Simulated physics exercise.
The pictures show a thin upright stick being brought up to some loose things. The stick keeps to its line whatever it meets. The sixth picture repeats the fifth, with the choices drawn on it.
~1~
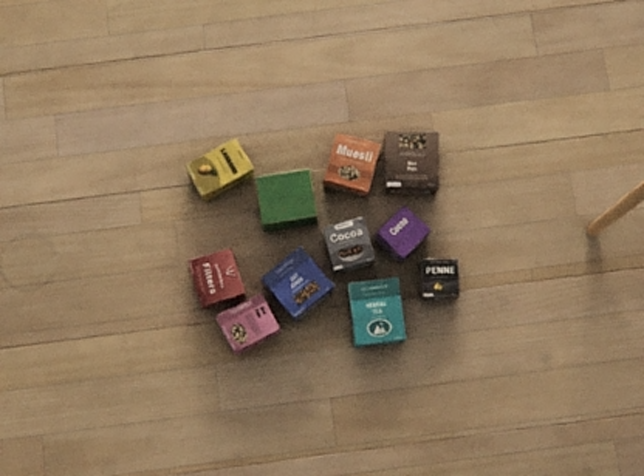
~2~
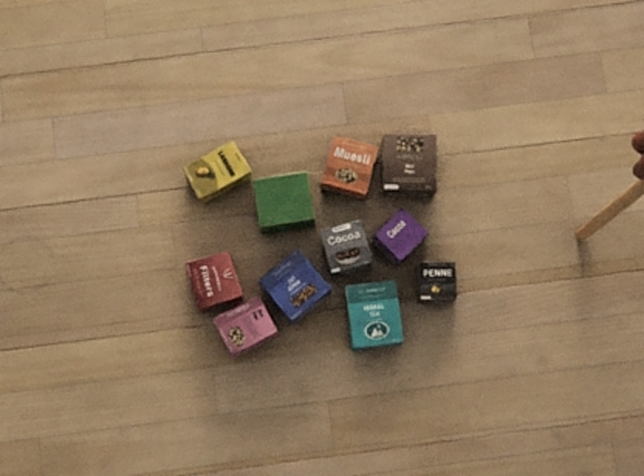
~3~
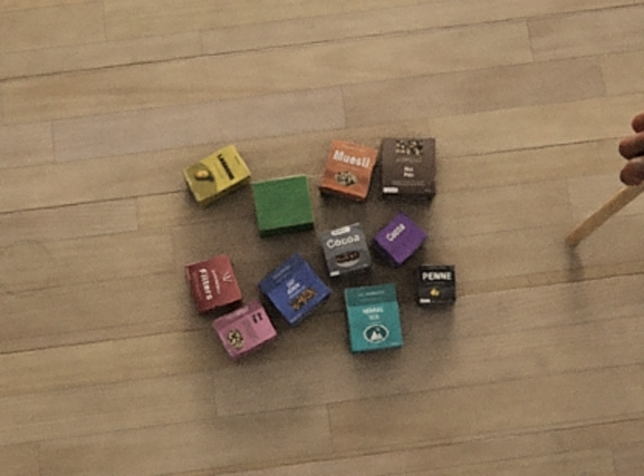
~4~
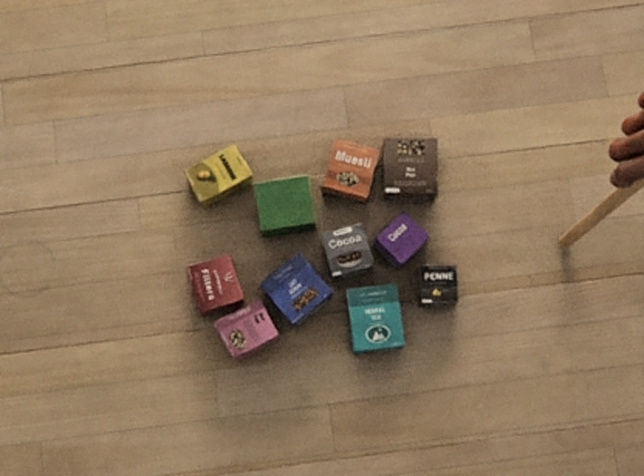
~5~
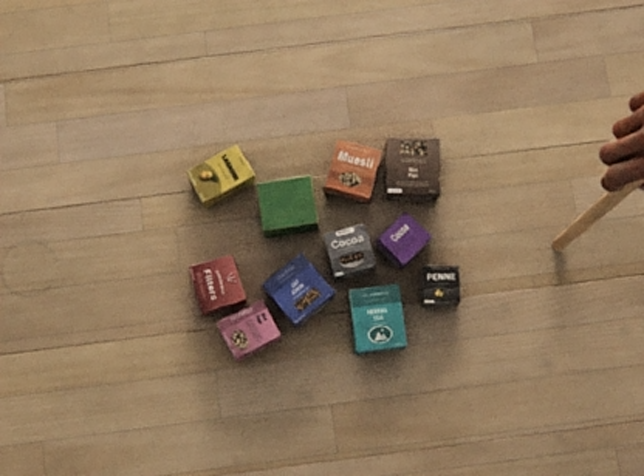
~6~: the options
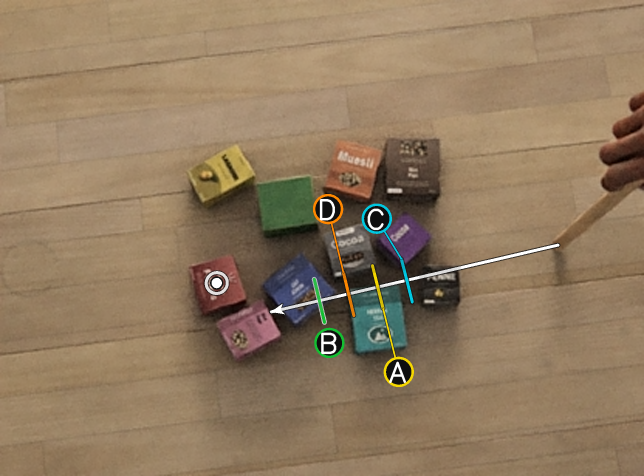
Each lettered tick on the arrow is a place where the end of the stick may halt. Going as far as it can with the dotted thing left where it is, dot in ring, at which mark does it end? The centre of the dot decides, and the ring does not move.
Up to mark B.
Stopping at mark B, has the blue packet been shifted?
By then, yes.
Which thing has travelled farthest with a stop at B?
It is the black packet.
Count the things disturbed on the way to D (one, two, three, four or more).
It has moved two.
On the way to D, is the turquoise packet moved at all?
By then, yes.
On the copy, A at (378, 287); B at (319, 301); C at (407, 281); D at (348, 294); the arrow from (558, 245) to (271, 312); the white dot at (216, 283).
On B. First, foot of the stick (472, 265).
Then, foot of the stick (385, 286); black packet (378, 308); turquoise packet (349, 342).
Finally, foot of the stick (319, 301); black packet (344, 324); turquoise packet (339, 370); the dot is still in its ring.
By contrast, A keeps the dot in but is short; C keeps the dot in but is short; D keeps the dot in but is short.
